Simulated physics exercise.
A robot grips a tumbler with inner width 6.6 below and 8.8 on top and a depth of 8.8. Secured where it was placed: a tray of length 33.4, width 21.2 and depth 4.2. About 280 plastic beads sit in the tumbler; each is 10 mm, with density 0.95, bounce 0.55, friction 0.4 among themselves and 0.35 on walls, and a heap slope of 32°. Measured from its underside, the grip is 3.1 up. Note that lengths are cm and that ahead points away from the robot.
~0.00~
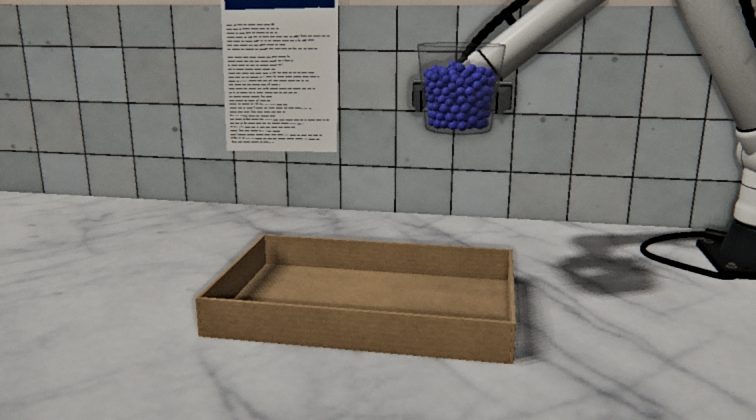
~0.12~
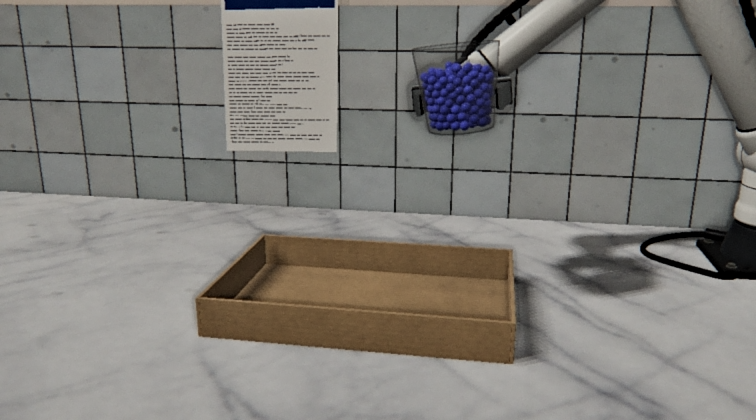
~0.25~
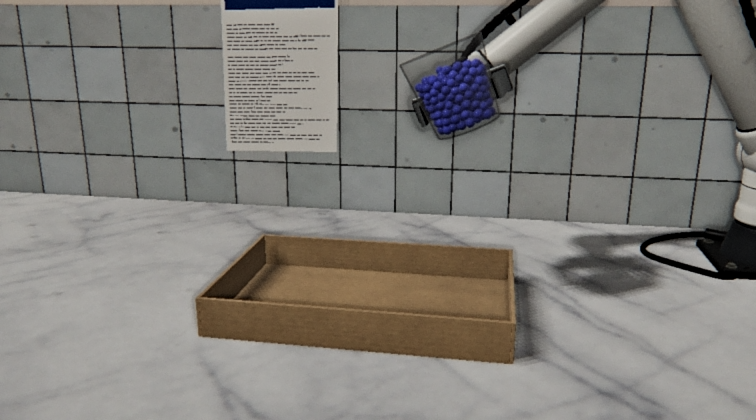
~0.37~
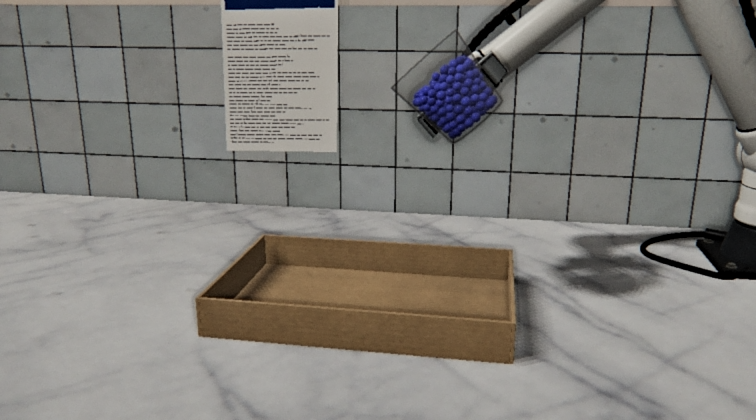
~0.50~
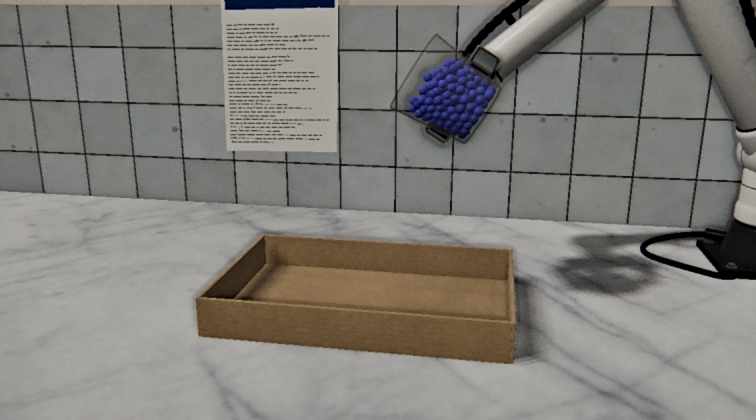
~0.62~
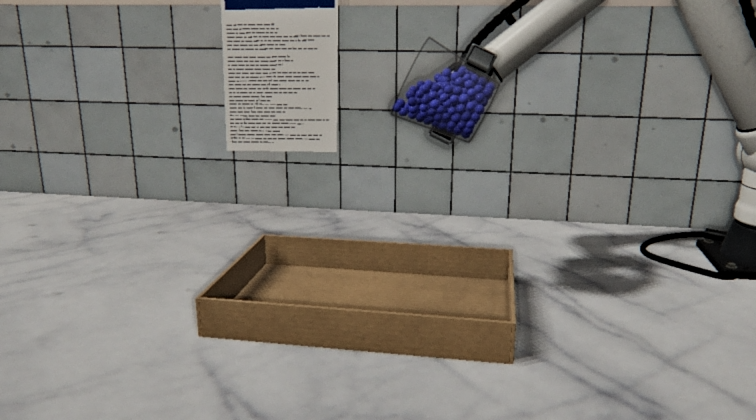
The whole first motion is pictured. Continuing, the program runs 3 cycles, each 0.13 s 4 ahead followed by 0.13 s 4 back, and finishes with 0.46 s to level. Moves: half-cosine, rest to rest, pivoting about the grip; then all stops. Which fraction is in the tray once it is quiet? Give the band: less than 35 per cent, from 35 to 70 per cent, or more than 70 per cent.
The band is from 35 to 70 per cent.
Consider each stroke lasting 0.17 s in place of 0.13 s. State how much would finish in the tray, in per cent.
In that case around 30 per cent.
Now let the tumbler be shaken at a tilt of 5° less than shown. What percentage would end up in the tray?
It would be near 35 per cent.
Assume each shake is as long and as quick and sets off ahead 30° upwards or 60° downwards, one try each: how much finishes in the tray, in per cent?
First try some 60 %, second try some 5 %.
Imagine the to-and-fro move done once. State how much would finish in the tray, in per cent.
That share would be near 25 percent.
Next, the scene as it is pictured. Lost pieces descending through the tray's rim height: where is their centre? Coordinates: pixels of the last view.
Their middle lies around (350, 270).
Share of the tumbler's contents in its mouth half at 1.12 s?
60 %.
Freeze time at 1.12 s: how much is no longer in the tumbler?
About 35 per cent.
After 1.12 s, tilted 65° forward, highest piece 27 above the table; 184 in the tumbler, 68 in the tray, 27 in flight or on a rim.
After 1.61 s, tilted 36° forward, highest piece 28 above the table; 139 in the tray, 138 in the tumbler, 1 on the table or floor, 1 in flight or on a rim.
After 2.06 s, level, highest piece 27 above the table; 141 in the tray, 137 in the tumbler, 1 on the table or floor.
After 3.11 s, level, highest piece 27 above the table; 141 in the tray, 137 in the tumbler, 1 on the table or floor.
In the end, 141 in the tray, 137 in the tumbler, 1 on the table or floor. That is 51 % in the tray.
